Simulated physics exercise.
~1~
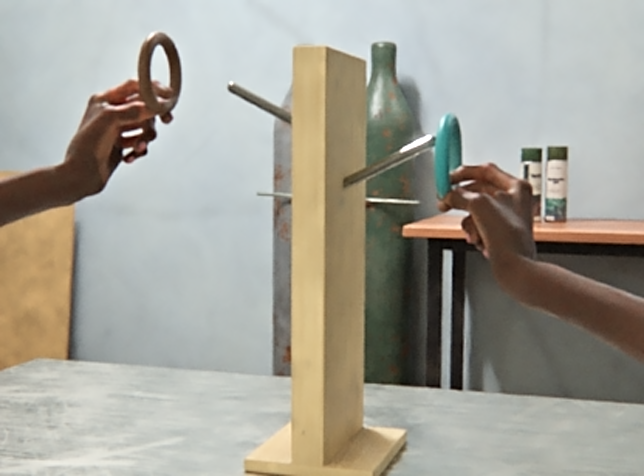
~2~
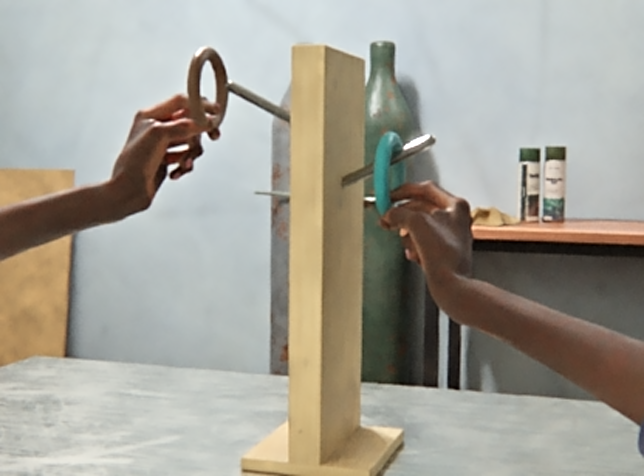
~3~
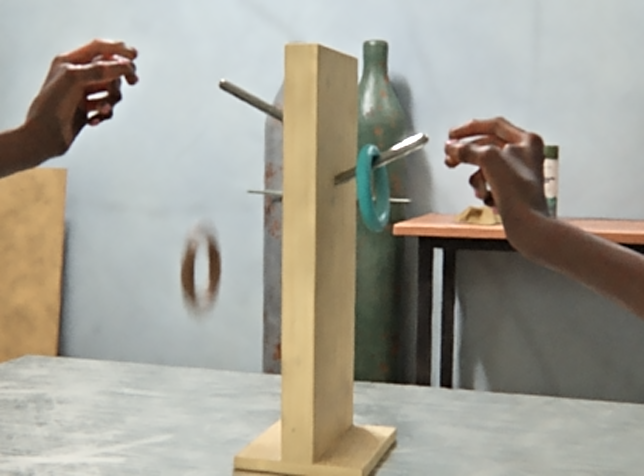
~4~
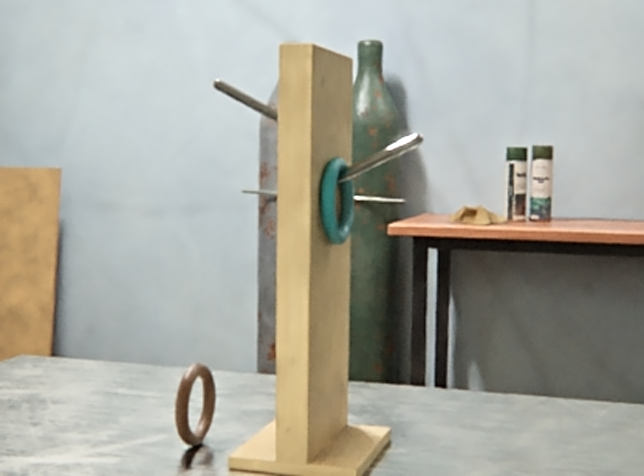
A brown ring and a turquoise ring are carried by two hands toward pegs on a wooden stand; once released, the brown one drops to the table at left, while the turquoise one slides down its slanted peg and stays hanging against the post.
